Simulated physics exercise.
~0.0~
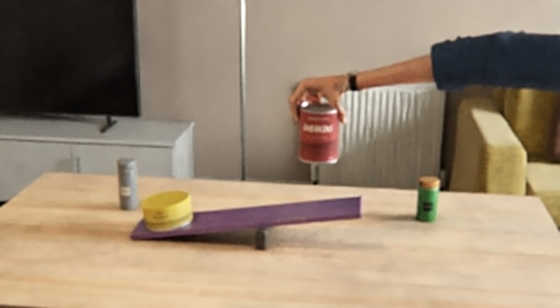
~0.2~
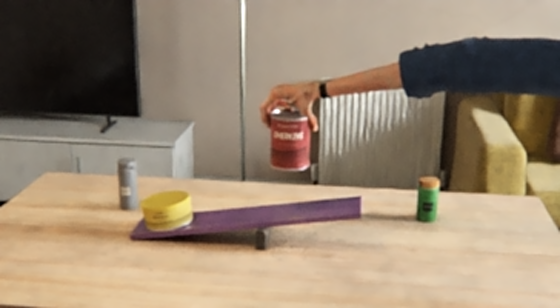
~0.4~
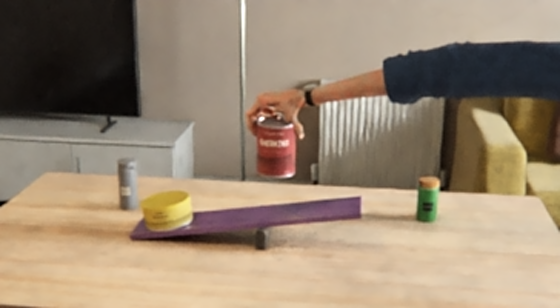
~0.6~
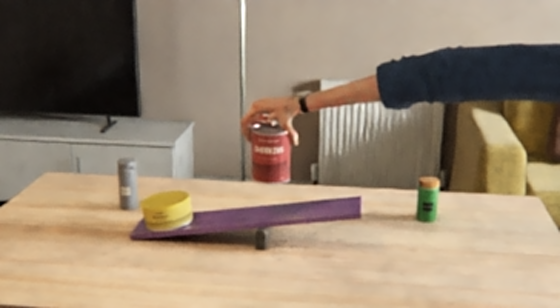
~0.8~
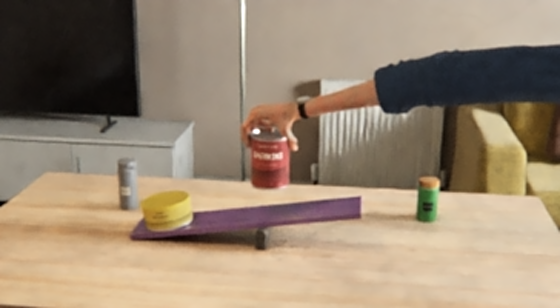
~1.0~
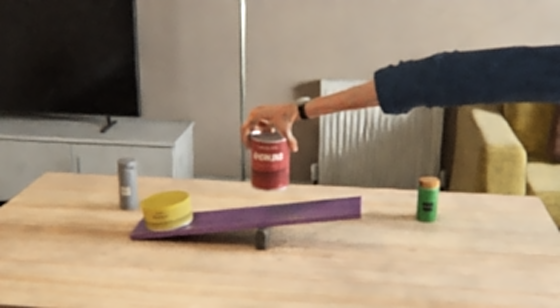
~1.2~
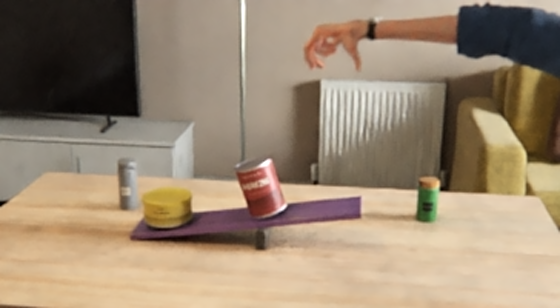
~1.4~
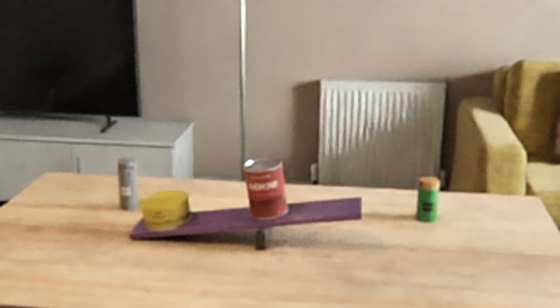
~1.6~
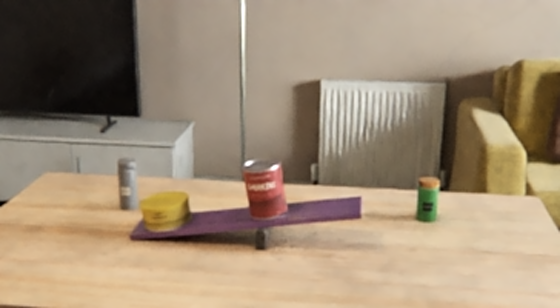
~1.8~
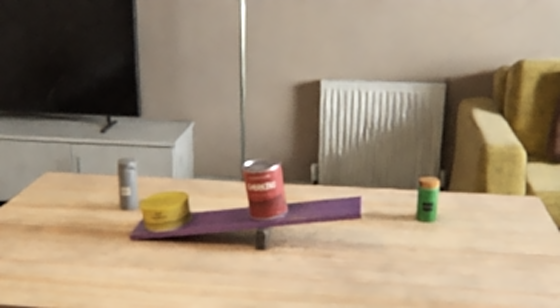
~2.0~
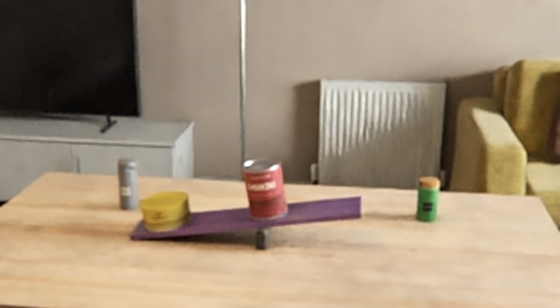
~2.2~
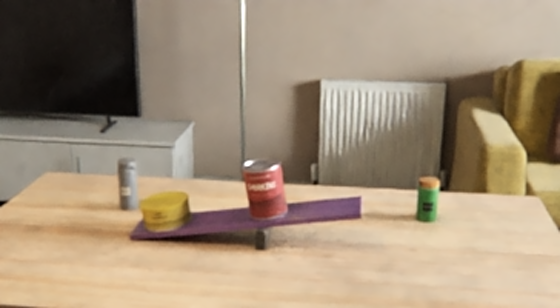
A hand lowers a red tin onto a tilted purple plank, which stays left end down.
